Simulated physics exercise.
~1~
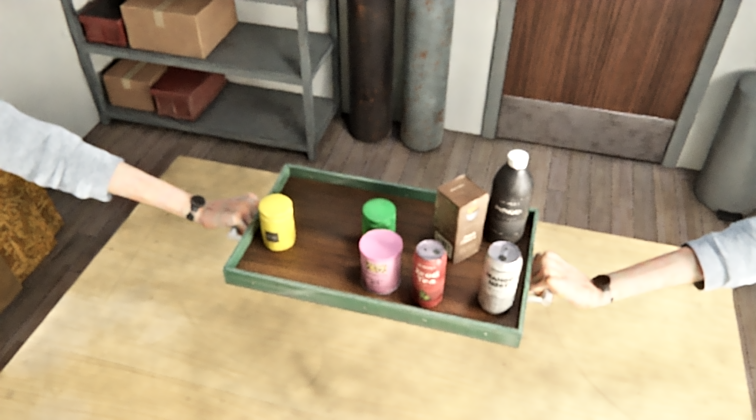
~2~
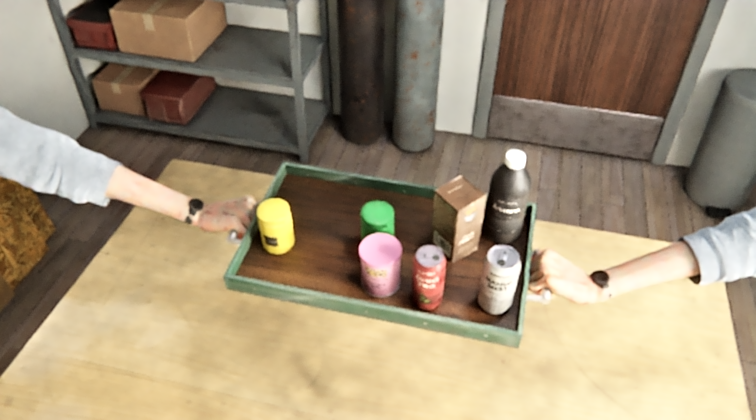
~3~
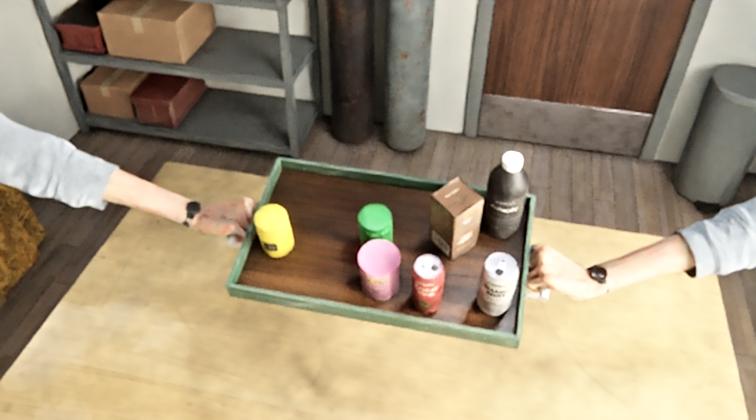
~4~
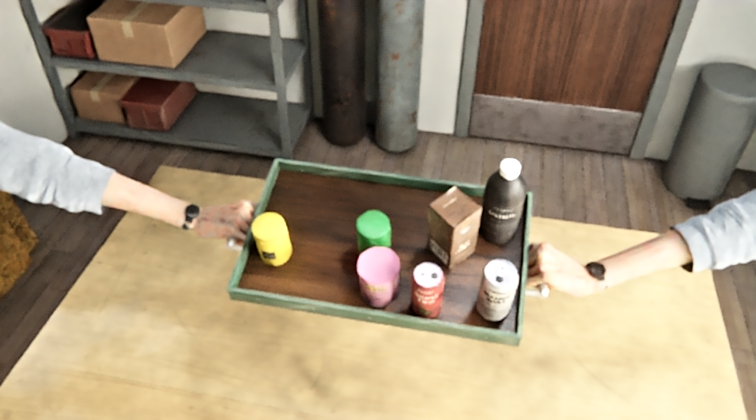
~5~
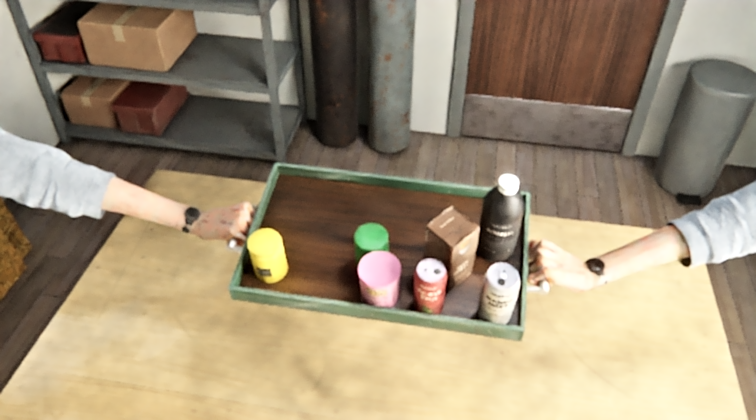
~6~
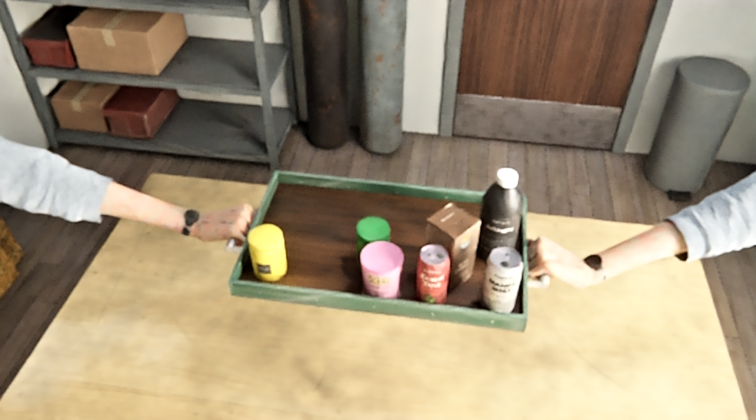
Two hands in pale blue sleeves hold a green-rimmed, dark wooden tray above a light wooden table, seen from above in a room with grey shelves and a brown door. A yellow jar stands at the left, a green jar and pink tin near the middle, and a brown carton, black bottle, red can and white can at the right. The near edge dips as the view drifts slightly sideways. The yellow jar, green jar, carton and bottle slide toward it. The tray then levels, leaving everything upright, with those four closer to the near side.
